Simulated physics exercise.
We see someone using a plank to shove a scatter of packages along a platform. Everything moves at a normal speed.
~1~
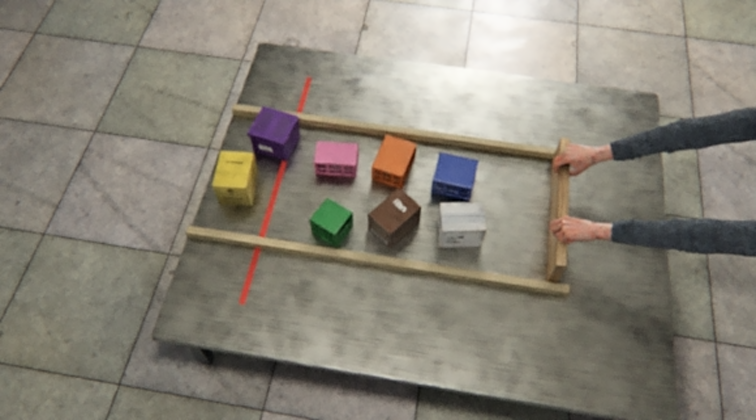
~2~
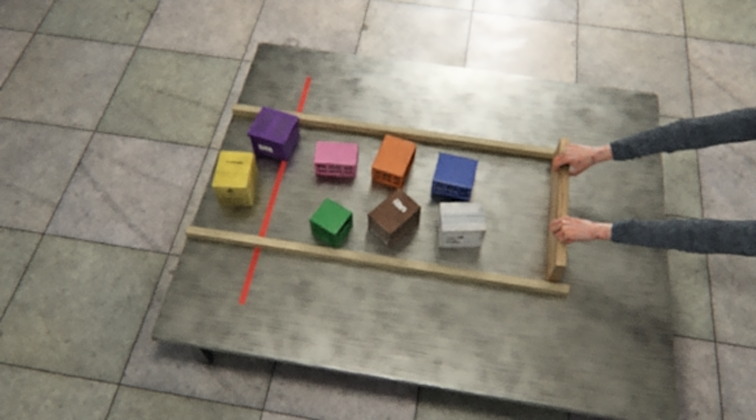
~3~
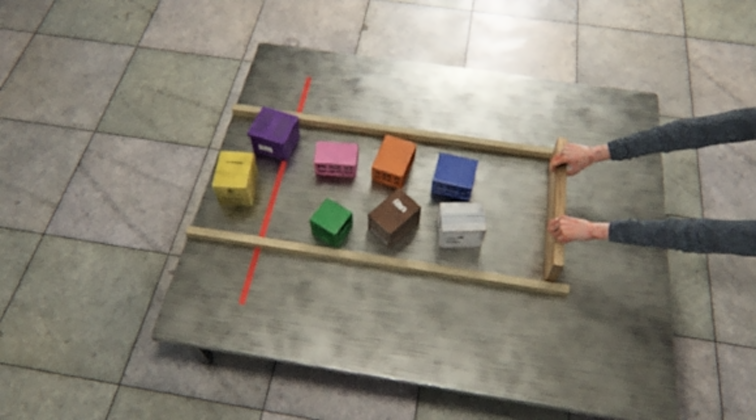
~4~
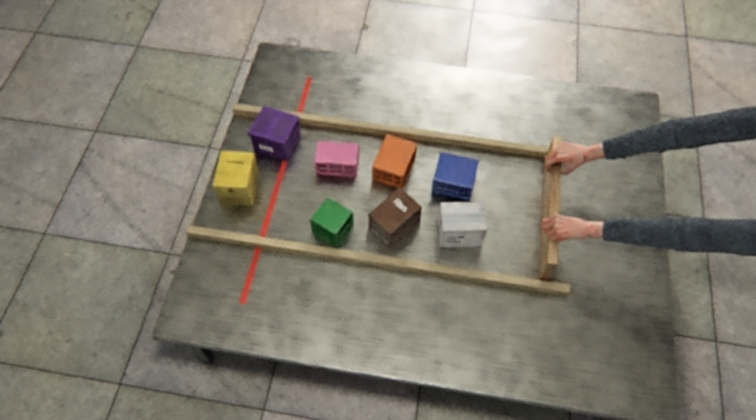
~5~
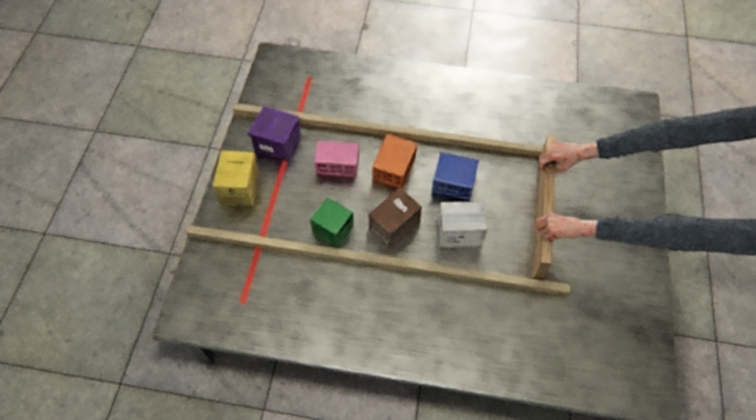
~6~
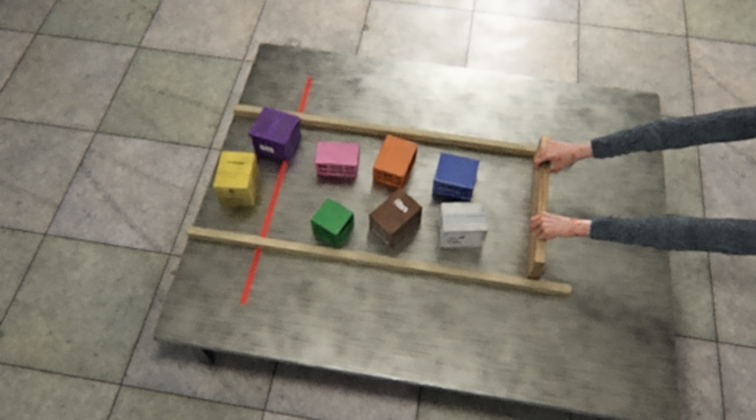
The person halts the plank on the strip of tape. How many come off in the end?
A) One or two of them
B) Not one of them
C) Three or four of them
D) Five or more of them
Answer: C.
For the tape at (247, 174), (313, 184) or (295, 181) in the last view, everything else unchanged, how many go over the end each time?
The three tries give 6, 1 and 2.
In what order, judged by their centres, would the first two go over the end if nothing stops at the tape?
Earliest first: Purple tote, pink crate.
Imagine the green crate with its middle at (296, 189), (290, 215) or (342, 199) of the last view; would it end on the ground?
At the three spots, the green crate tips over, tips over and tips over.
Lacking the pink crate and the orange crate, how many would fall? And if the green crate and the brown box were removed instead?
The counts: 2 and 2.
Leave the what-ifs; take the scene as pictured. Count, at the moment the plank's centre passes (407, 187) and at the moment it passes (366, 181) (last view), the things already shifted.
I get 6 at the one place and 7 at the other.
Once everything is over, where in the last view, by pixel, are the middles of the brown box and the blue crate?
About (213, 196), and the other about (267, 150).
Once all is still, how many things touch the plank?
It's touching 2 at the end.
A little later, none off yet; yellow box at rest near (237, 179); purple tote at rest near (276, 135); pink crate at rest near (338, 159).
Next, none off yet; yellow box at rest near (237, 179); purple tote shifted about its own width near (244, 130); pink crate shifted about its own width near (280, 149).
When it is over, the number that fall off is three or four; down, green crate, pink crate, purple tote and yellow box.
